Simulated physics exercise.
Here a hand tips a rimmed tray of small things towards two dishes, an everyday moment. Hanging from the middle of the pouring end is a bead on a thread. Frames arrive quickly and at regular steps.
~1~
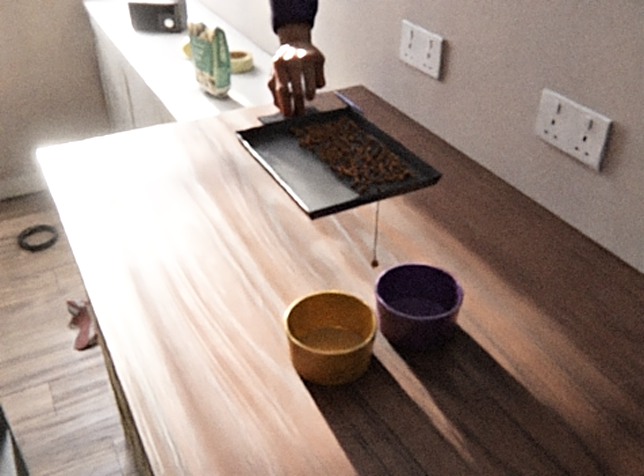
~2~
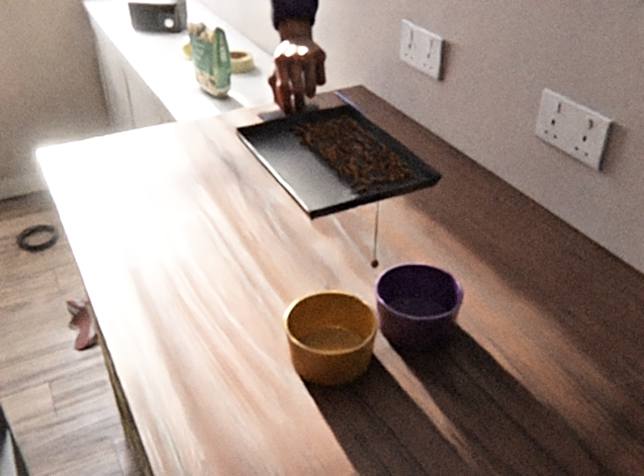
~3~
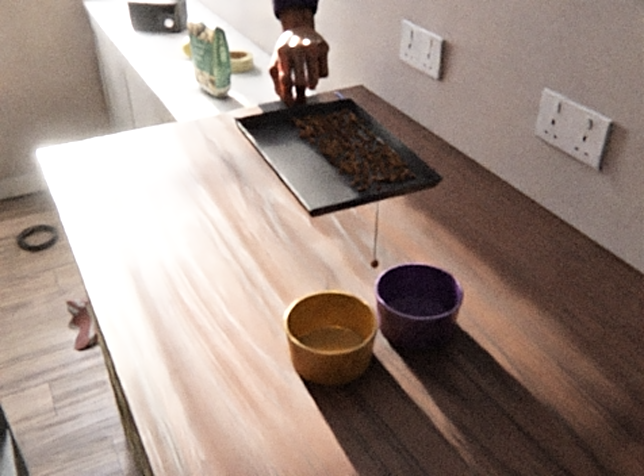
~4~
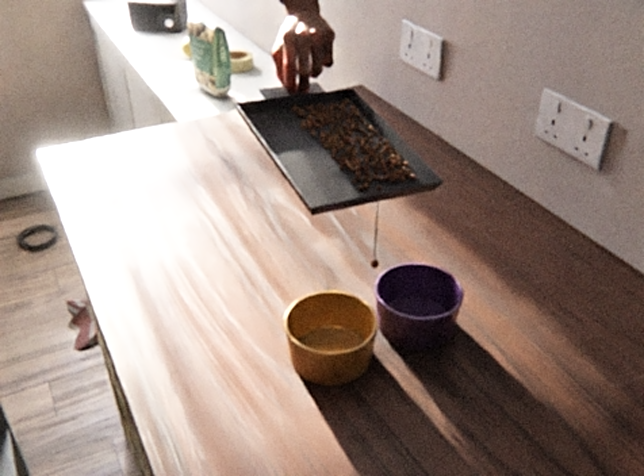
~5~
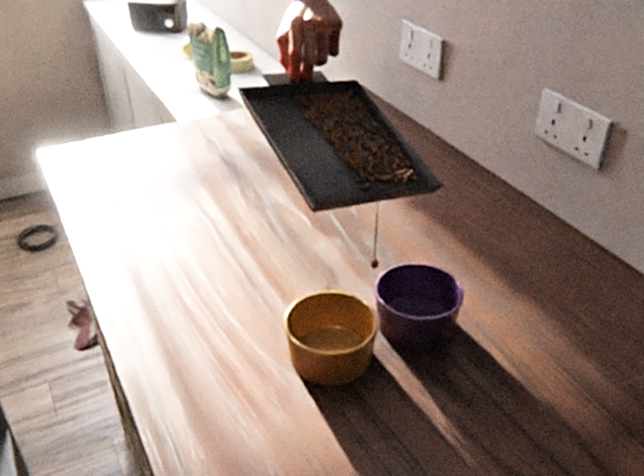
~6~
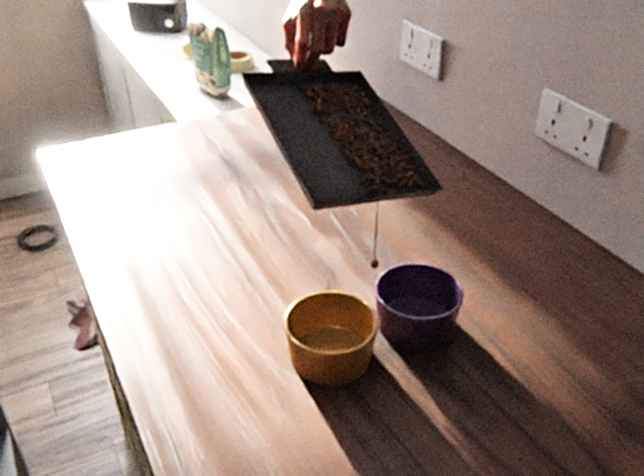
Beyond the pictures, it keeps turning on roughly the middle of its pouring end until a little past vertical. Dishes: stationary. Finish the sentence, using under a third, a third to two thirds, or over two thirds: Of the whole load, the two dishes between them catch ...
... under a third of it.
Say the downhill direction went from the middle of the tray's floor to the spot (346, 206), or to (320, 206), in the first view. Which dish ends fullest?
Tries in order: The one to the left, the one to the left.
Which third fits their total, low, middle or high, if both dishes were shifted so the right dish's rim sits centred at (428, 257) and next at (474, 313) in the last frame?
Try one: Over two thirds; try two: Less than a third.
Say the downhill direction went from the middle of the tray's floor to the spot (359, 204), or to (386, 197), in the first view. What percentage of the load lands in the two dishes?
It comes to about 80 per cent the first time and about 70 per cent the second.
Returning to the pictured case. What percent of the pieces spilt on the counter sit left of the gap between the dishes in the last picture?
Roughly 10 in a hundred.
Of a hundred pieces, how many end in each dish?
Left dish: 0; right dish: 20 percent.
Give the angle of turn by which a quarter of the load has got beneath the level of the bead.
That happens at close to 70 degrees.
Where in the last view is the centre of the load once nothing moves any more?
Close to (452, 299).
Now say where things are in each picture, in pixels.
The first picture shows corners of the pouring end at (312, 208) and (437, 173), level; middle of the load at (352, 152), cereal balls; left dish at (353, 364); right dish at (442, 329); bead on its thread at (375, 264).
The second picture shows corners of the pouring end at (312, 208) and (437, 174), level; middle of the load at (352, 150).
The third picture shows corners of the pouring end at (313, 206) and (437, 176), tipped barely, lowest at the right corner; middle of the load at (353, 147).
The fourth picture shows corners of the pouring end at (314, 204) and (438, 179), tipped a little, lowest at the right corner; middle of the load at (354, 142).
The fifth picture shows corners of the pouring end at (316, 202) and (438, 182), tipped clearly, lowest at the right corner; middle of the load at (357, 137).
The sixth picture shows corners of the pouring end at (318, 200) and (438, 185), tipped clearly, lowest at the right corner; middle of the load at (363, 135), all on the move; left dish at (353, 364); right dish at (442, 329).
Soon, tray tipped steeply; about two thirds on the tray; a small part in the right dish; a small part outside both; about a quarter in the air.
A while on, tray tipped past a quarter turn; about a quarter in the right dish; most outside both; a stray few in the air.
Towards the end, tray tipped past a quarter turn; about a quarter in the right dish; most outside both.
Finally, tray tipped past a quarter turn; none in the left dish; about a quarter in the right dish; most outside both.
